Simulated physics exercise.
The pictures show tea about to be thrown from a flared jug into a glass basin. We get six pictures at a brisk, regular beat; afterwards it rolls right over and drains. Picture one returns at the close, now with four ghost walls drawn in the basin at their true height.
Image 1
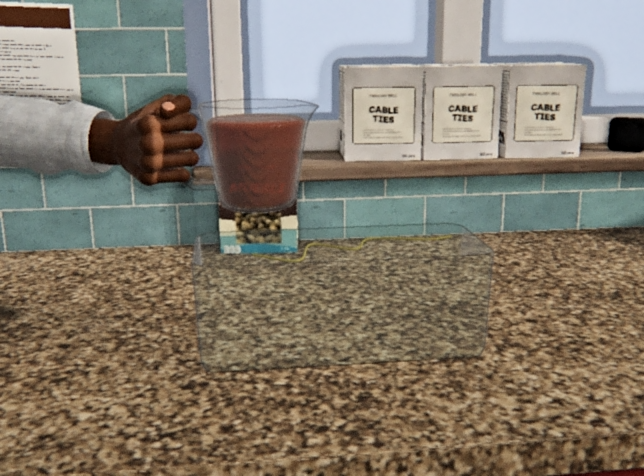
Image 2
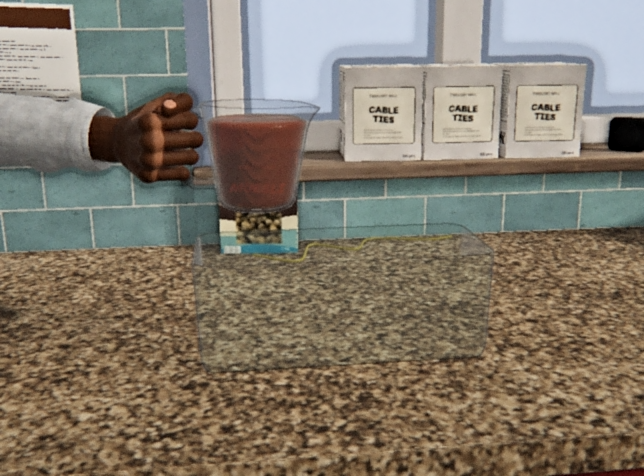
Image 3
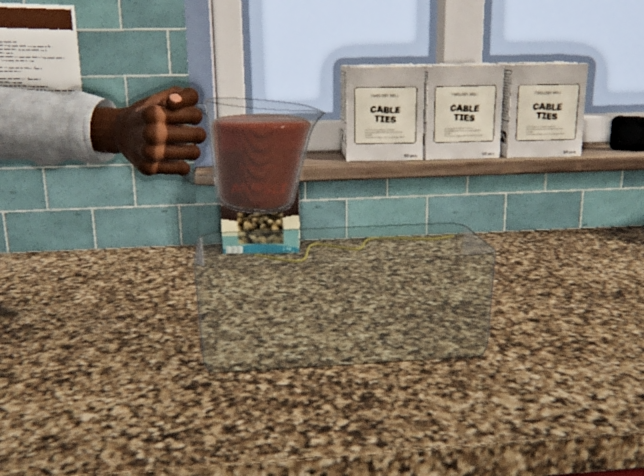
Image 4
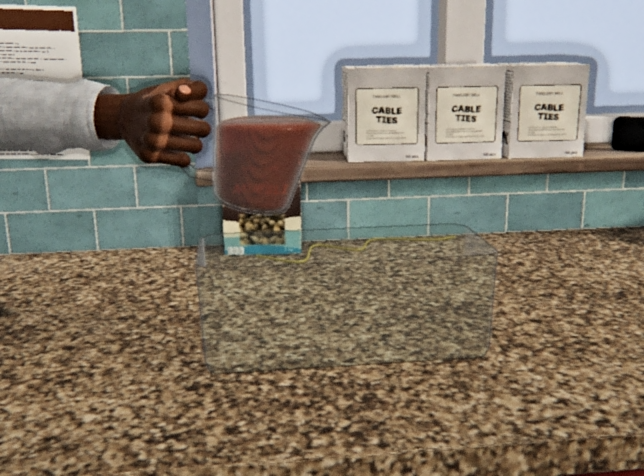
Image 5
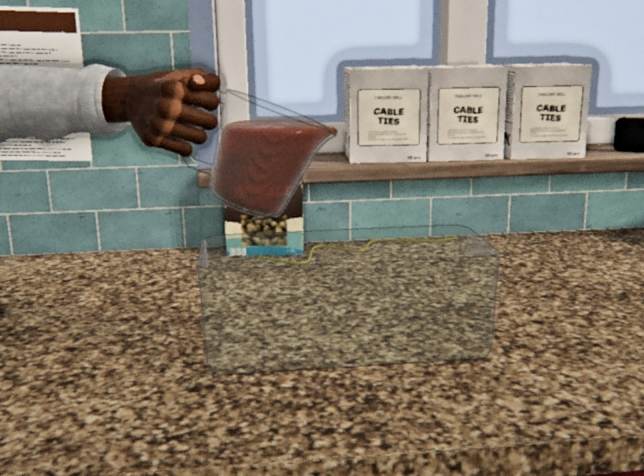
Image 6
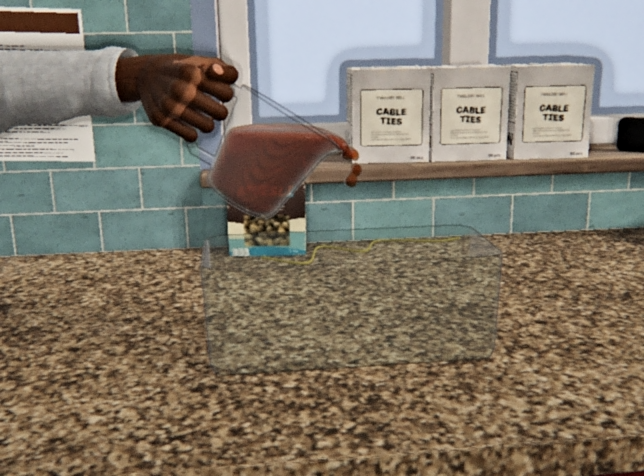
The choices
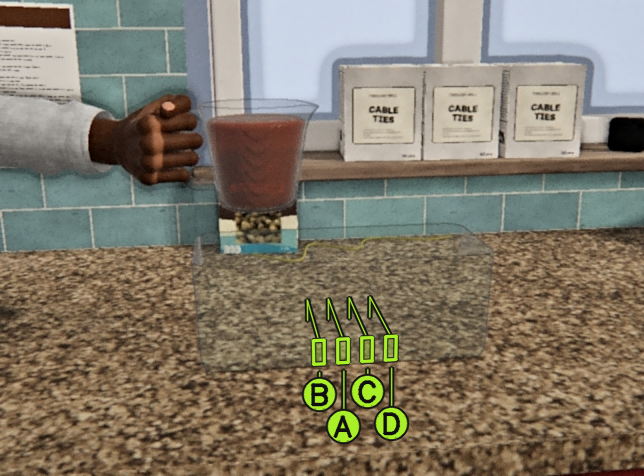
Hand beside a clear flared jug tilting to the right above a glass basin, reddish-brown liquid starting to run over its lip.
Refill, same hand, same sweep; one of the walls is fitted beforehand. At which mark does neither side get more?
D beats the others.
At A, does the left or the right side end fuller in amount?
The right side.
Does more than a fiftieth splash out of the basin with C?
No.
In lime, A at (343, 370); B at (319, 372); C at (367, 369); D at (391, 367).
Choosing A, about 17 % ends left of the wall and 82 % right of it.
Choosing B, about 10 % ends left of the wall and 90 % right of it.
Choosing C, about 36 % ends left of the wall and 64 % right of it.
Choosing D, about 51 % ends left of the wall and 49 % right of it.
